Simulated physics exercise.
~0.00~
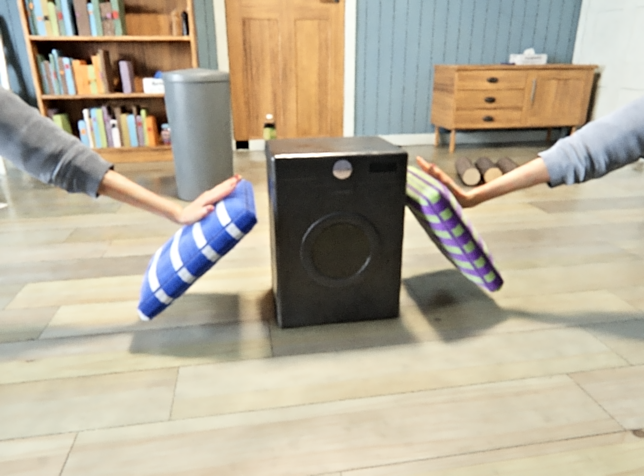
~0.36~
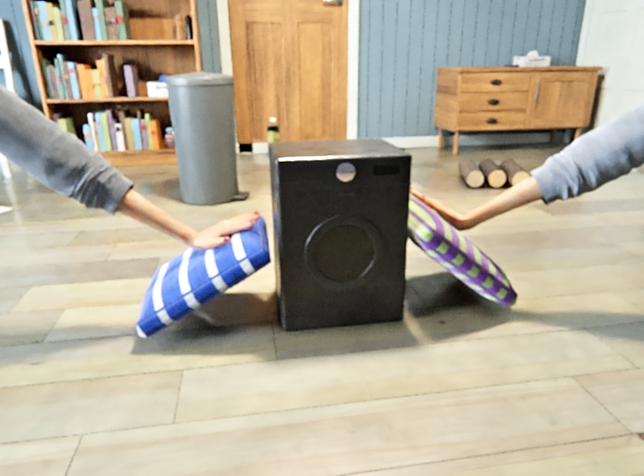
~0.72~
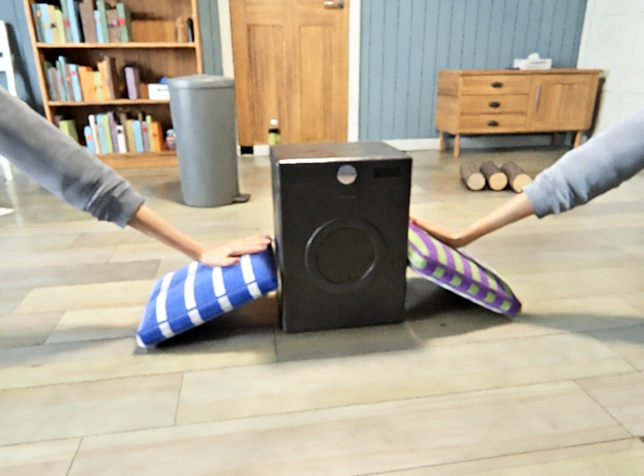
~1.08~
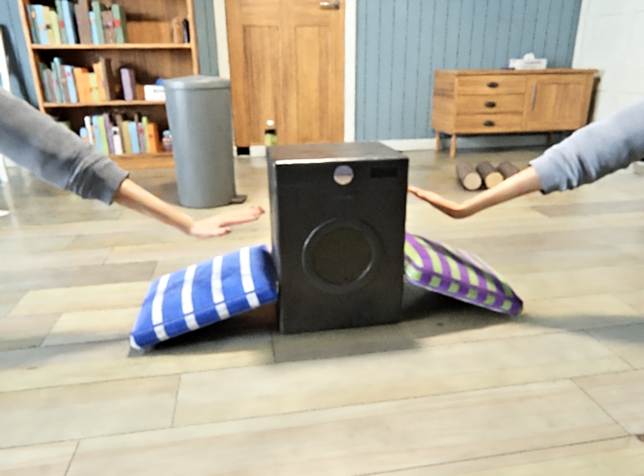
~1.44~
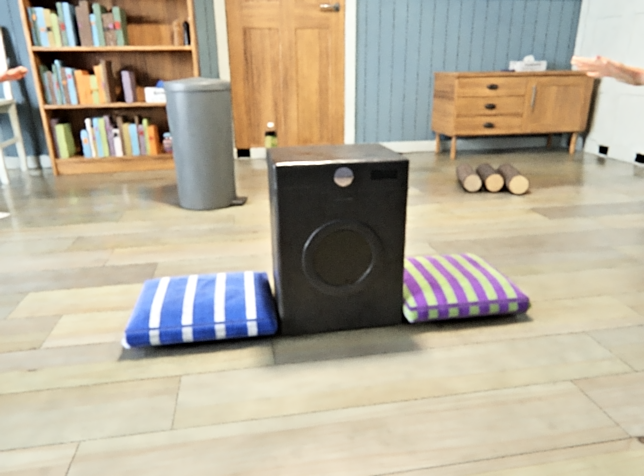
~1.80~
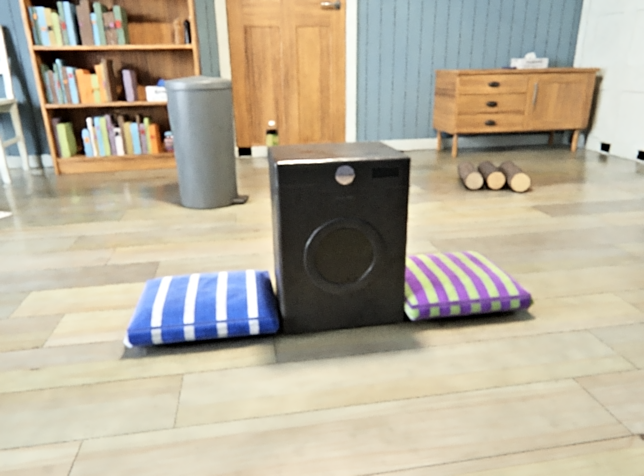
Two hands leaning striped blue and purple cushions against a black box, then letting go as both cushions slump flat beside it.
